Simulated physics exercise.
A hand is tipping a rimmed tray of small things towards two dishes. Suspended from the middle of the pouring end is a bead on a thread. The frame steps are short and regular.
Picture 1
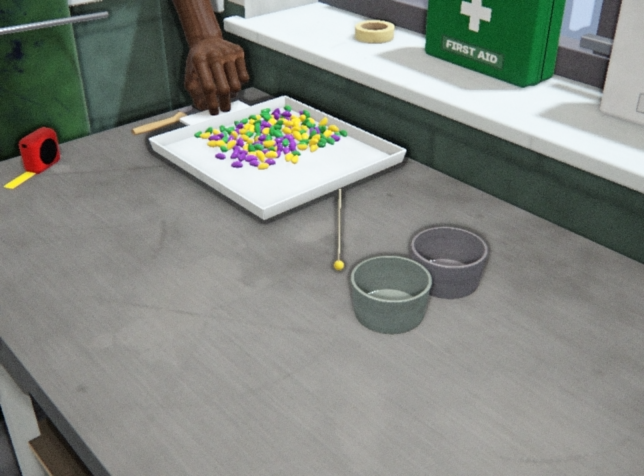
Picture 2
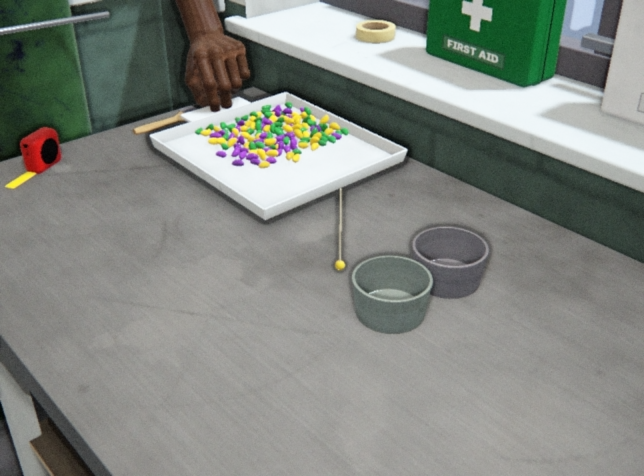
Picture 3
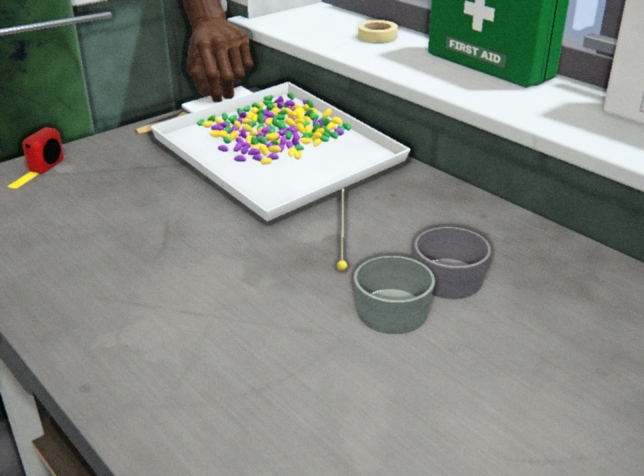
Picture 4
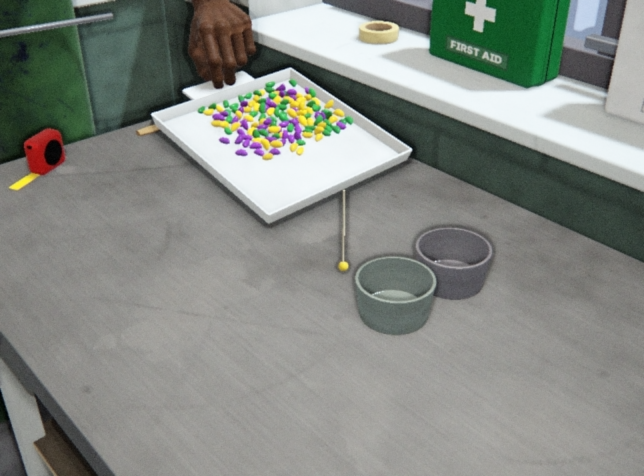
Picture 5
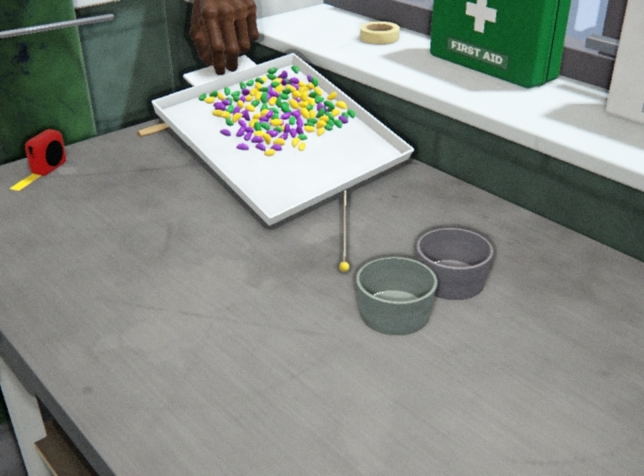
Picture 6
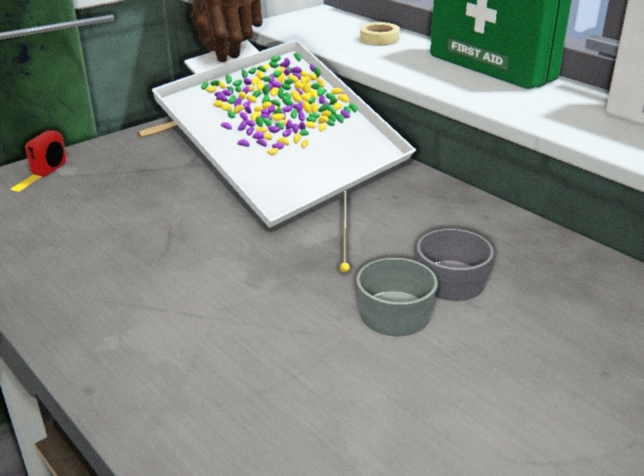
A white rimmed tray of green, yellow and purple jelly beans sits above a grey worktop, seen from above at an angle. A yellow bead hangs on a thread from its near end, with greenish and purplish-grey dishes to the right, a red tape measure at left and a green first-aid box on the sill behind. A hand at the far end raises that side, steepening the tray, while the view barely shifts.
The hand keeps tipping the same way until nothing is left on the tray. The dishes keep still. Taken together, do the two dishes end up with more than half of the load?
I expect most of the load to be wasted.
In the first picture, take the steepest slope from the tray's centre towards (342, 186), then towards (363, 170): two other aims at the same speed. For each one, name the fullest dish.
So, the dish at the left the first time round, the dish at the left the second.
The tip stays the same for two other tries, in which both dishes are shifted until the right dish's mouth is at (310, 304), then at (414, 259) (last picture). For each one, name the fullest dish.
The first time it is the dish to the right, and the second time it is the dish to the left.
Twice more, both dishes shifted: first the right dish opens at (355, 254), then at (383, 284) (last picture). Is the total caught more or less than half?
Try 1: A lesser share; try 2: The greater share.
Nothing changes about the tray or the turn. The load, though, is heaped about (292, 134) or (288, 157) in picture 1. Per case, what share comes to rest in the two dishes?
In order, 30 % then 30 %.
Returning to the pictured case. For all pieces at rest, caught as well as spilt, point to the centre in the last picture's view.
Somewhere around (345, 358) in the final view.
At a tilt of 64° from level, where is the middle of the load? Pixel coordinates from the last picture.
I'd mark it close to (331, 182).
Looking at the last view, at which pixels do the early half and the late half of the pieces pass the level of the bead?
Early half: (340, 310); late half: (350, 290).
Soon, tray tipped steeply; most on the tray; a small part in the air.
A while on, tray tipped past a quarter turn; about a third on the tray; a small part in the left dish; about half outside both; a small part in the air.
Towards the end, tray tipped past a quarter turn; about a quarter in the left dish; most outside both.
Finally, tray tipped past a quarter turn; about a quarter in the left dish; none in the right dish; most outside both.
